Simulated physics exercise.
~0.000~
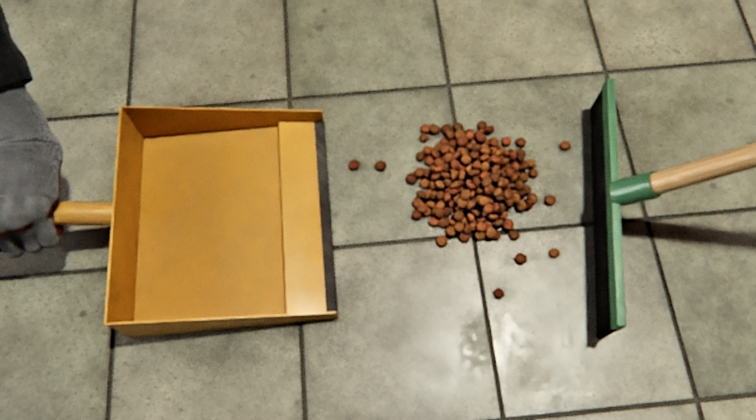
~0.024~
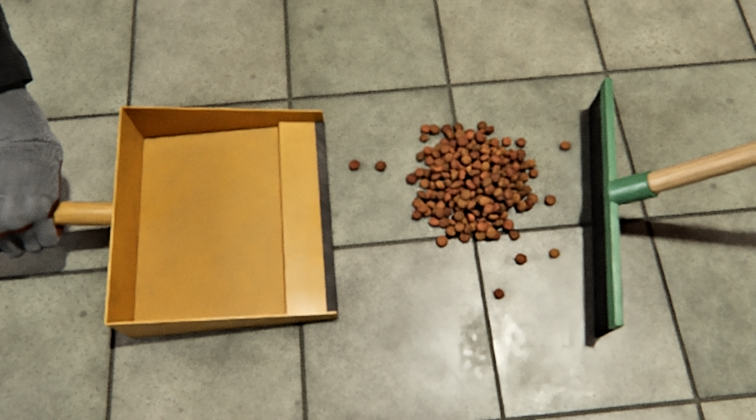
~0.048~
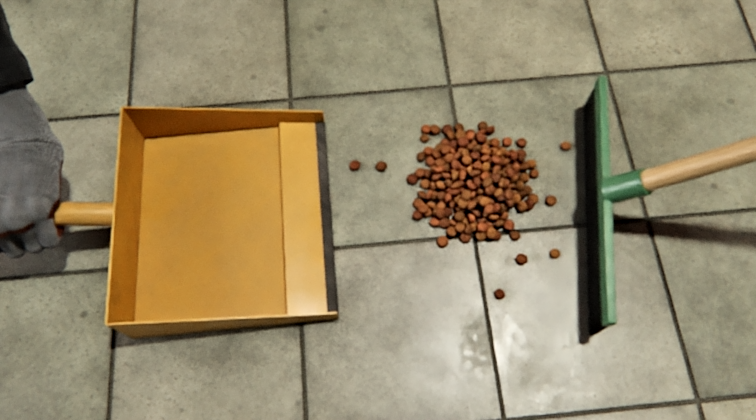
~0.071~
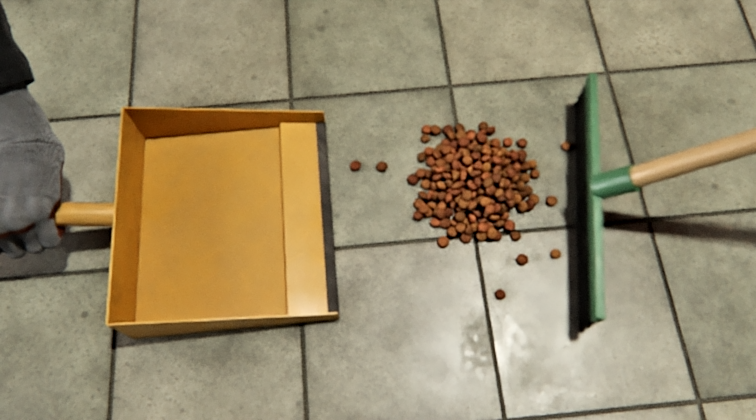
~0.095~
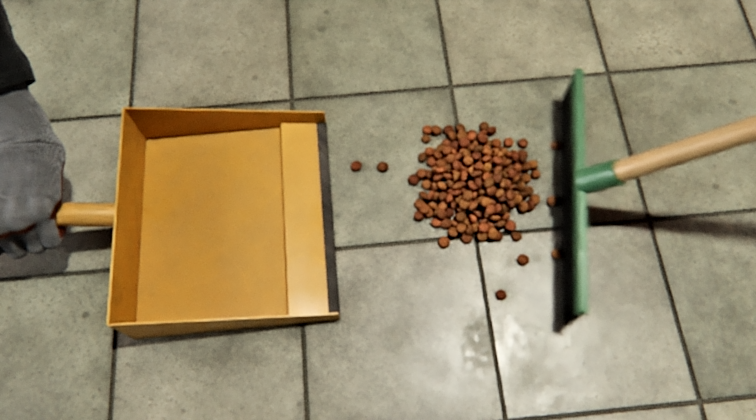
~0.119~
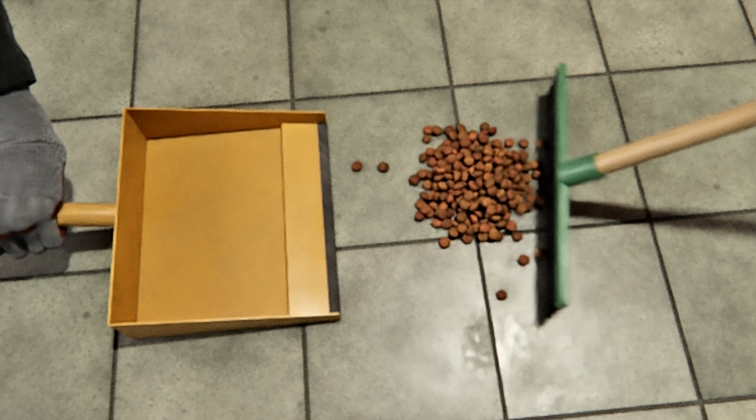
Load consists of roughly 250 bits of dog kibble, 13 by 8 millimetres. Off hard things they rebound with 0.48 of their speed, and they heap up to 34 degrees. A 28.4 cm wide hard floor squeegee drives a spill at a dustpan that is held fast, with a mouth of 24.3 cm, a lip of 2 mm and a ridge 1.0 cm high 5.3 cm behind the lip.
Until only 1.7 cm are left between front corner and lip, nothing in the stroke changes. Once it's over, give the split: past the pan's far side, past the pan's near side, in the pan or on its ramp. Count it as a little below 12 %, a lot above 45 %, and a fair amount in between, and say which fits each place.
Far side: A fair amount, near side: A little, pan: A fair amount.
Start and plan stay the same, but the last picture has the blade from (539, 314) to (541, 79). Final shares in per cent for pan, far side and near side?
Pan 50, far 20, near 0.
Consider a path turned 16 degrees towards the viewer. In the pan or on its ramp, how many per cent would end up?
Under that change, roughly 40 in a hundred.
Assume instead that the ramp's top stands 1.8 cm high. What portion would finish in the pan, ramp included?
Then around 30 percent, ramp counted.
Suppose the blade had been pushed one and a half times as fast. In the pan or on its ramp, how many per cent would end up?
Roughly 45 in a hundred.
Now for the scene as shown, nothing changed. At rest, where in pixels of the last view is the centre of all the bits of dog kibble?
Centre at rest: Approx. (325, 146) px.
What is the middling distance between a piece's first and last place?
About 20 cm.
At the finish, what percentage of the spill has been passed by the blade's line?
Near 0 percent, give or take.
Then, at 0.26 s, middle of the blade 14 cm from the lip; 0 % over the lip, far side 5 %, near side 0 %.
After 0.36 s, middle of the blade 7 cm from the lip; 0 % over the lip, far side 20 %, near side 0 %.
Then, at 0.59 s, middle of the blade 4 cm from the lip; 35 % over the lip, far side 30 %, near side 0 %.
In the end, at 1.1 s, far side 30 %, near side 0 %, pan 35 %, in front of the lip or behind the blade 30 %.
